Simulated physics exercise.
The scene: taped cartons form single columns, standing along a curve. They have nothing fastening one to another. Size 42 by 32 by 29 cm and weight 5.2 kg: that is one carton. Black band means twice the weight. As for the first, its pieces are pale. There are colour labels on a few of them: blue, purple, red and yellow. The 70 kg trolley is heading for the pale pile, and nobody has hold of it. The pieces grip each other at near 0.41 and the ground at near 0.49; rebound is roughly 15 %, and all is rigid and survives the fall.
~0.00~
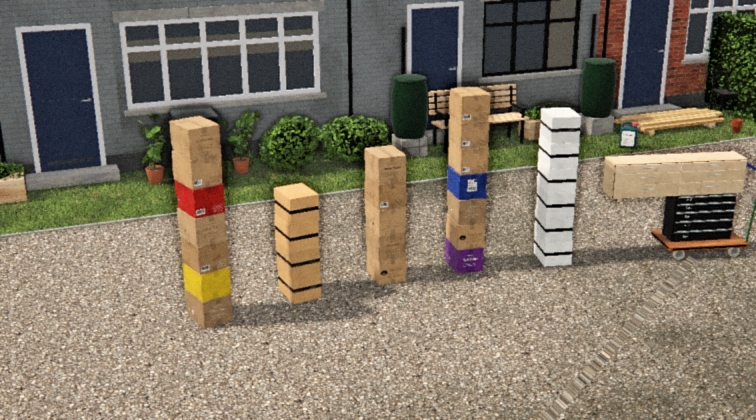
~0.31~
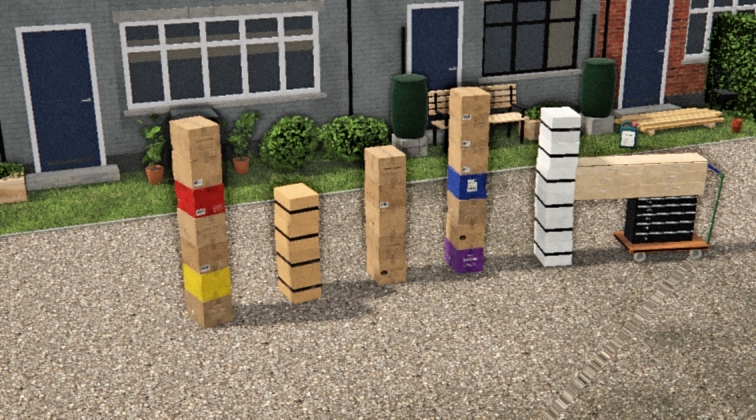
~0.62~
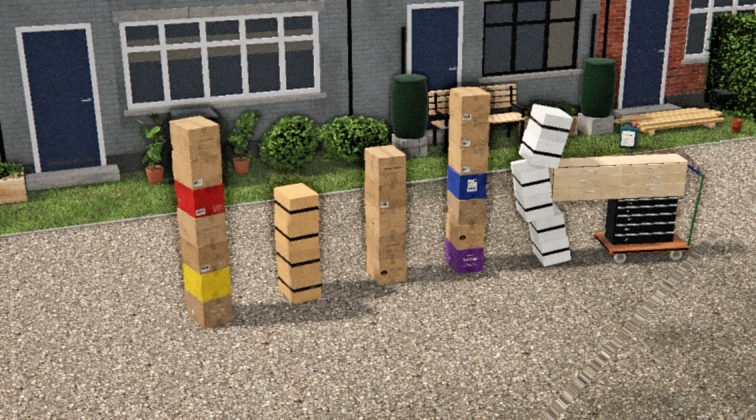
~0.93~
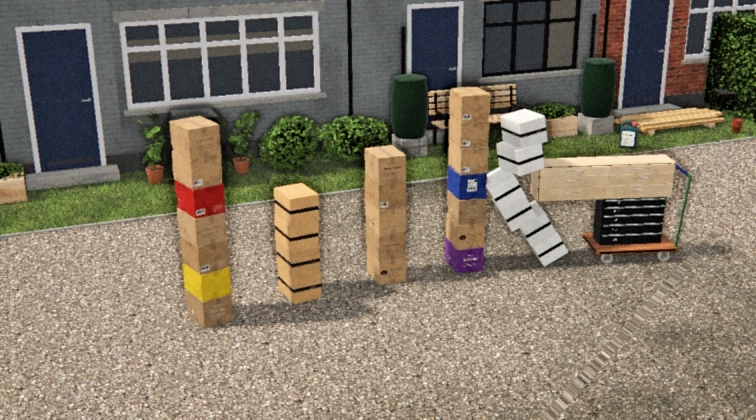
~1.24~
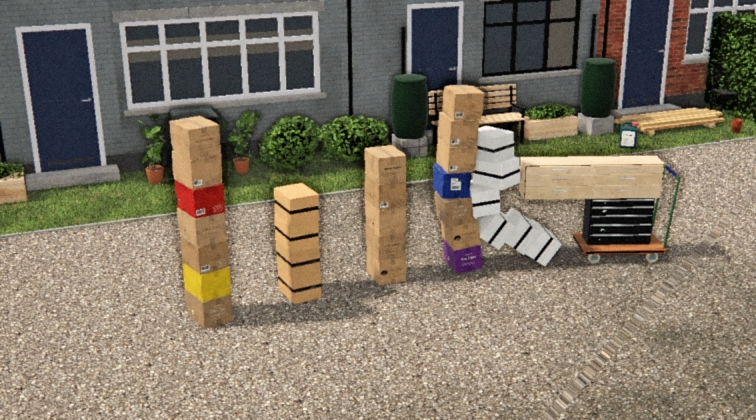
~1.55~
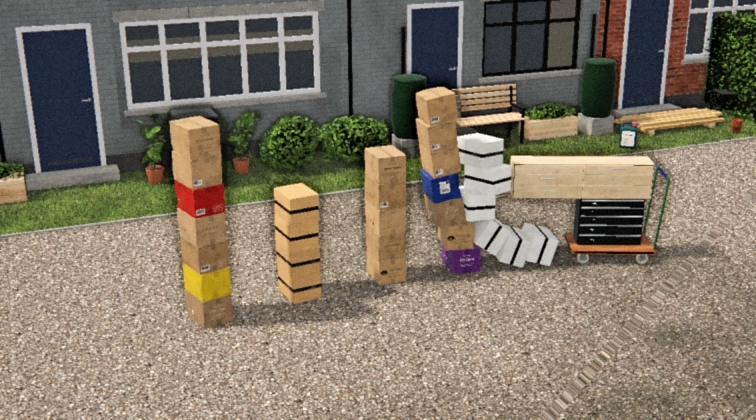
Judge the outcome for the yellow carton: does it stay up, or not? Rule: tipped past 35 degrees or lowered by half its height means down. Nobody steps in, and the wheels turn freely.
For the yellow carton, the answer is not.
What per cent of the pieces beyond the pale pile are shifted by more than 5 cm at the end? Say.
Share: 85 in a hundred.
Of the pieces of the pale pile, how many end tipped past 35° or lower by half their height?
Count: 6 pale pieces.
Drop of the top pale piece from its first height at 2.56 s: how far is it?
30 cm.
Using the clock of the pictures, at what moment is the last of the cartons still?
6.0 s, roughly.
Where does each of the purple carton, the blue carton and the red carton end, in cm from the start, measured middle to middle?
The purple one ends 0 cm from its start, the blue one 90 cm and the red one 200 cm.
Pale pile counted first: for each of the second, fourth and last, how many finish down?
Tally - second: 5; fourth: 4; last: 6.
After 2.56 s, 6 of the pale pile down; 5 of the 23 other cartons down; yellow carton unmoved; blue carton leaning 73°, 58 cm lower.
After 4.52 s, 6 of the pale pile down; 13 of the 23 other cartons down; yellow carton leaning 12°; blue carton leaning 65°, 61 cm lower.
At rest (6.1 s), 6 of the pale pile down; 19 of the 23 other cartons down; yellow carton on its side; red carton on its side; blue carton leaning 65°, 61 cm lower. As the last picture would show them, middles, yellow carton near (162, 317), red carton near (48, 355).
